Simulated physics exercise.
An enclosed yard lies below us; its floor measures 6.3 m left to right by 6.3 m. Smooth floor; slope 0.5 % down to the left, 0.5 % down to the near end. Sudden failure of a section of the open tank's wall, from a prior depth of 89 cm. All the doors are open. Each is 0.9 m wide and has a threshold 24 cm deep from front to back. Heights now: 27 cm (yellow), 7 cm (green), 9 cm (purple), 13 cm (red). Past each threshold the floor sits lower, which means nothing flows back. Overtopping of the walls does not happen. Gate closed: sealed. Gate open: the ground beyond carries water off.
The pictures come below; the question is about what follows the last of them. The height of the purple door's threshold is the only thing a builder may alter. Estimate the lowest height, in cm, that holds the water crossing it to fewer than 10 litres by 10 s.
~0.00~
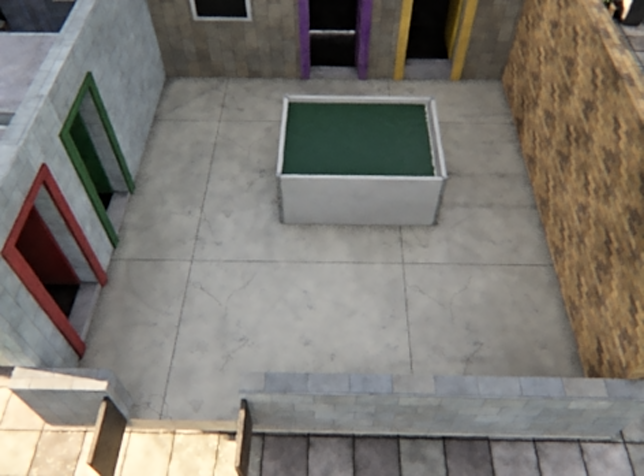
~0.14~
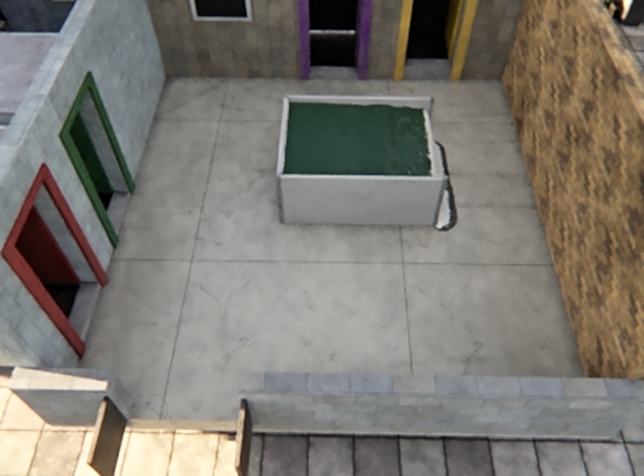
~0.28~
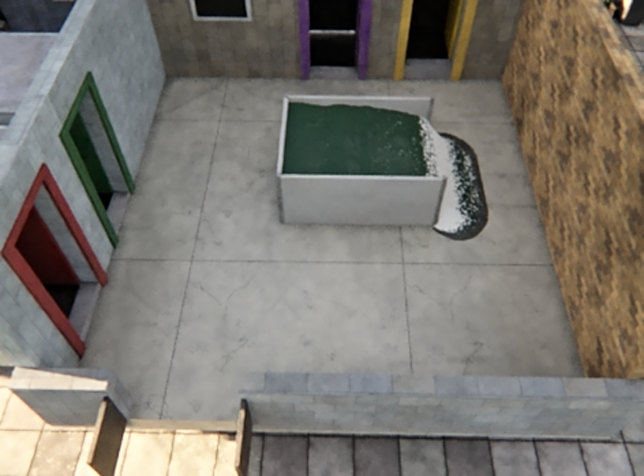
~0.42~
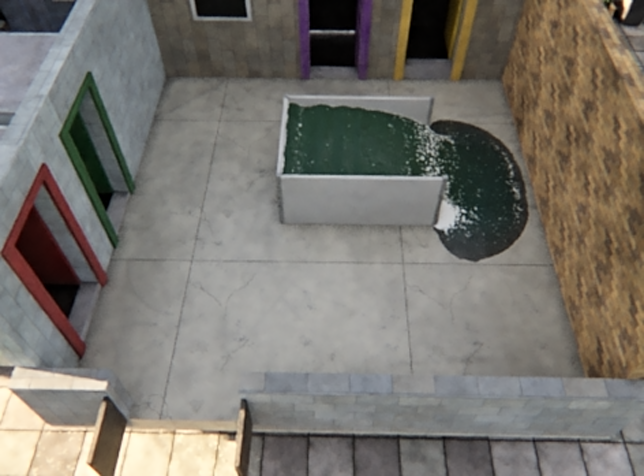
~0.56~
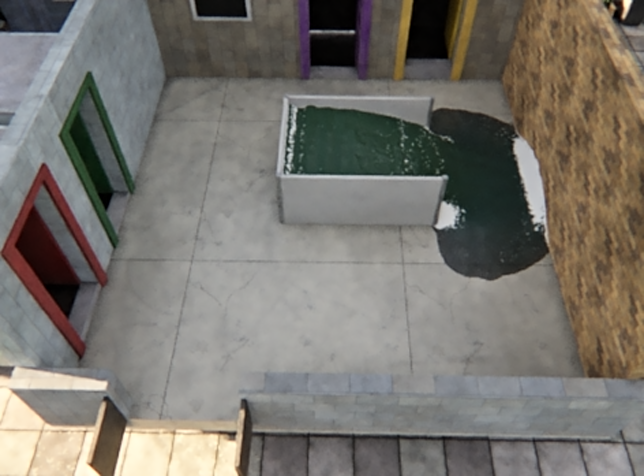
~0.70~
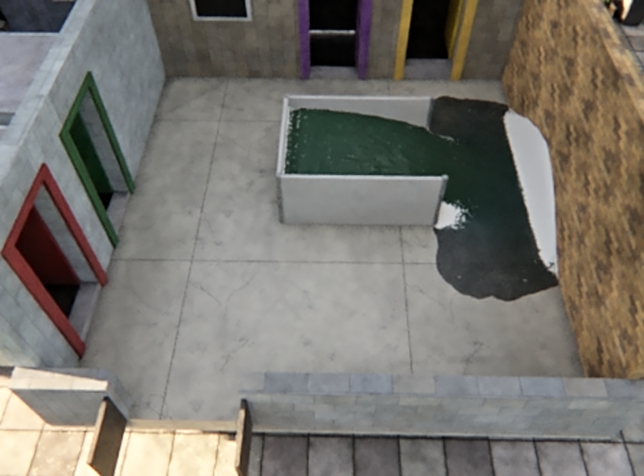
My estimate is 5 cm.
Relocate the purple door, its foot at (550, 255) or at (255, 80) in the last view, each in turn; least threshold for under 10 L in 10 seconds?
33 and 9.0 cm.
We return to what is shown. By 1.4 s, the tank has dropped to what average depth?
The average depth is some 43 cm.
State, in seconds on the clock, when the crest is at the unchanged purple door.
The level tops out around 3.6 s.
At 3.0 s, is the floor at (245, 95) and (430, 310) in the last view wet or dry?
Taking them in turn, they come out submerged and submerged.
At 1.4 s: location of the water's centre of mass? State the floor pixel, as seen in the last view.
Approximately (424, 185).
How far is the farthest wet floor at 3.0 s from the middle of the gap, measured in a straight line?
Distance from gap: Approx. 4.8 m.
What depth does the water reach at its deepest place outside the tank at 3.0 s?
Close to 38 centimetres.
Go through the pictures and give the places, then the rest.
The first picture shows the open tank at (360, 139) is whole and still, 89 cm deep; the purple door at (335, 30) is dry.
In the second picture, water pours out at (430, 166) and has run 0.3 m, to (451, 222); about 8 cm deep outside, 89 cm at the back.
In the third picture, the front is at (482, 216), 0.8 m from the gap at (429, 169); 1.4 m2 of floor is wet, 89 cm left at the back.
In the fourth picture, water pours out at (429, 171) and has run 1.4 m, to (523, 205); about 12 cm deep outside, 86 cm at the back.
In the fifth picture, the front is at (546, 246), 1.7 m from the gap at (429, 172); 4.8 m2 of floor is wet, 77 cm left at the back.
In the sixth picture, the gap is at (428, 173), the front 1.9 m out at (556, 280); the back of the open tank holds 76 cm; 1.9 m in a straight line remain to the purple door at (335, 30).
After 1.4 s water covers 20 % of the floor, deepest (58 cm) near (521, 185); it has not reached the purple door.
After 3.0 s water covers 55 % of the floor, deepest (38 cm) near (565, 407); 8 cm at the purple door, 0 litres in over its 9 cm threshold.
After 10.0 s water covers 95 % of the floor, deepest (16 cm) near (292, 402); 8 cm at the purple door, 0 litres in over its 9 cm threshold.
At the purple door as built, the water arrived by 2.2 s and peaked near 9 cm at 3.6 s.
Run again over the same 10 s with other heights there, 13 litres in over 4.5 cm, 5 litres over 6 cm. The limit of 10 litres is kept from about 5 cm up.
